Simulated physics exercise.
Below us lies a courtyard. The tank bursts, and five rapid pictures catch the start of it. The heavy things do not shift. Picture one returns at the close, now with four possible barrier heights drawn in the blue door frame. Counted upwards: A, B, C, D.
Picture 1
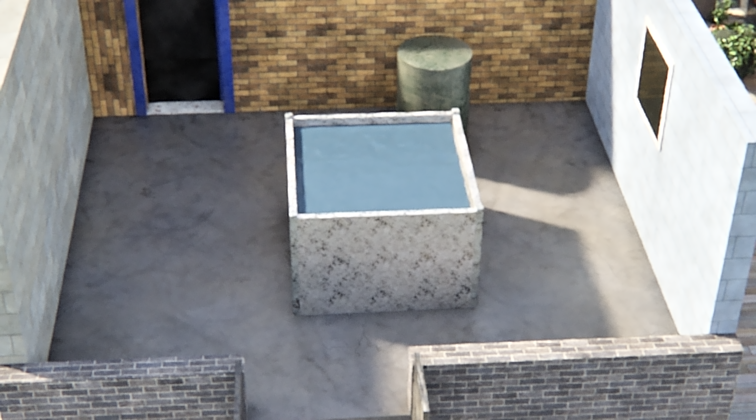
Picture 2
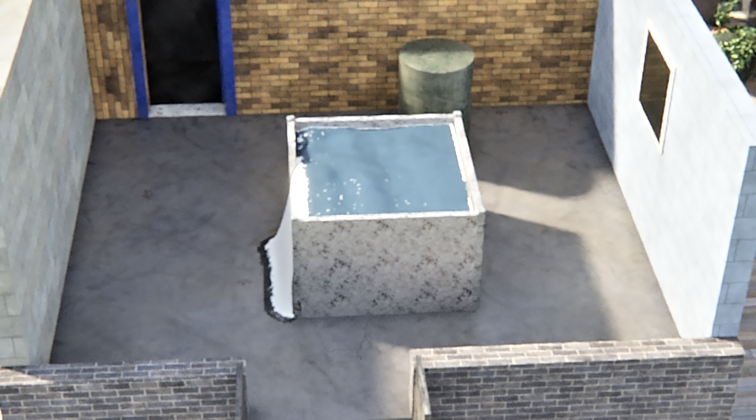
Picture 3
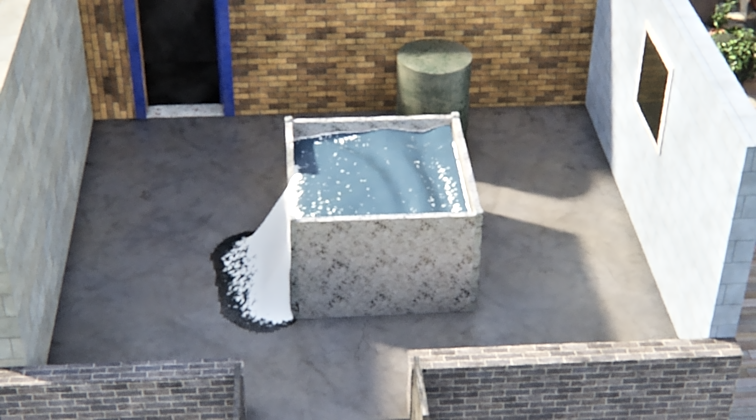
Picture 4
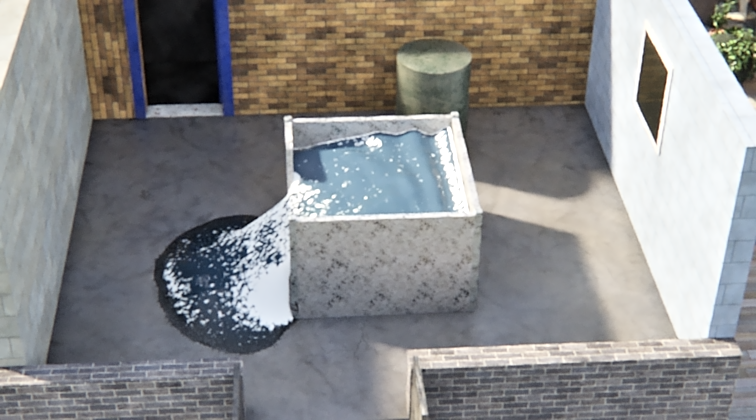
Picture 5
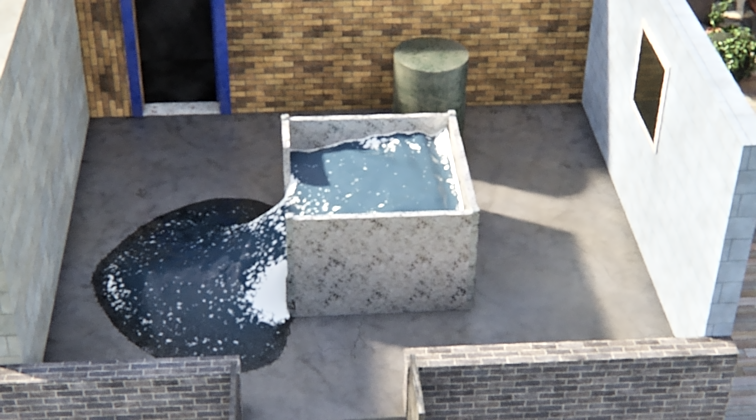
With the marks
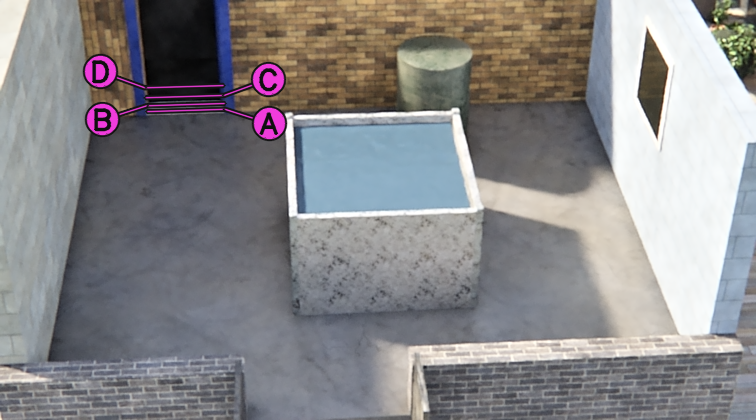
Stone tank of still water in a walled courtyard opening on its left side, water pouring out and spreading across the ground.
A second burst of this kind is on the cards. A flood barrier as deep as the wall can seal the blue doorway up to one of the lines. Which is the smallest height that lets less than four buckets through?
I would pick line C.
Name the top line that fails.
Here it is line B.
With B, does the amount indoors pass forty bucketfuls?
No.
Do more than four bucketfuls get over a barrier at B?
Yes, that goes wrong.
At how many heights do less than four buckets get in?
Two of the four.
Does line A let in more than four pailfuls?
Yes, it does.
In magenta, A at (186, 110); B at (185, 104); C at (185, 96); D at (184, 86); from the bottom up A, B, C, D.
For line A, dozens of bucketfuls pour in.
For line B, about 12 bucketfuls get in.
For line C, a bucket or two gets in.
For line D, nothing gets over.
